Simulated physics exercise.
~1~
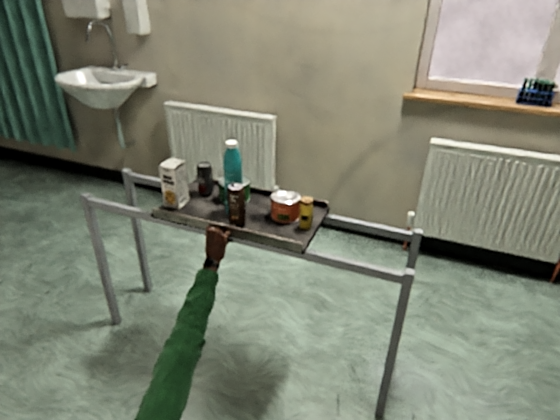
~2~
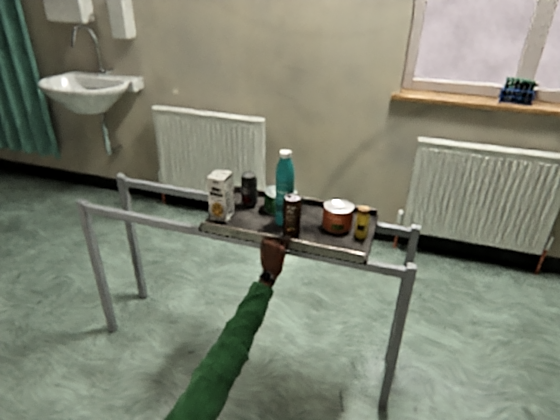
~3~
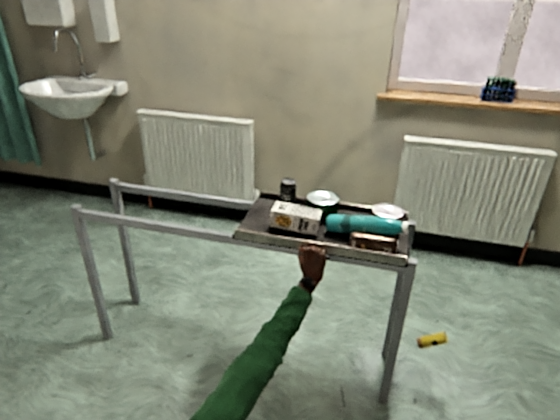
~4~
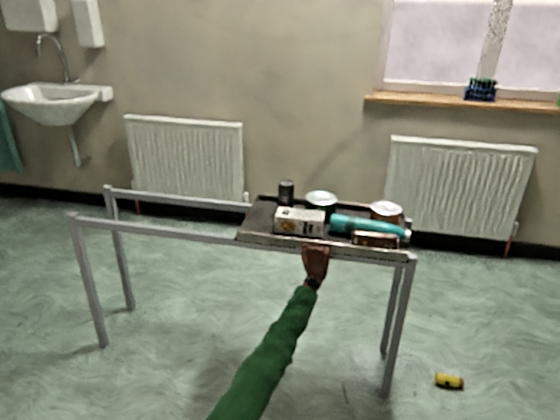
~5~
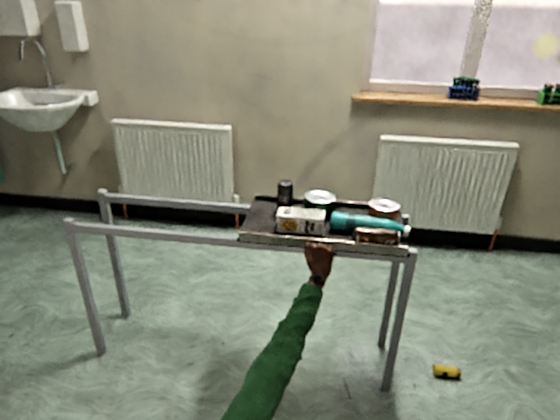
A tray of containers was pushed to the right along a metal frame by a green-sleeved arm until it stopped at the end, where the carton, turquoise bottle and brown can toppled and the yellow shaker fell to the floor.
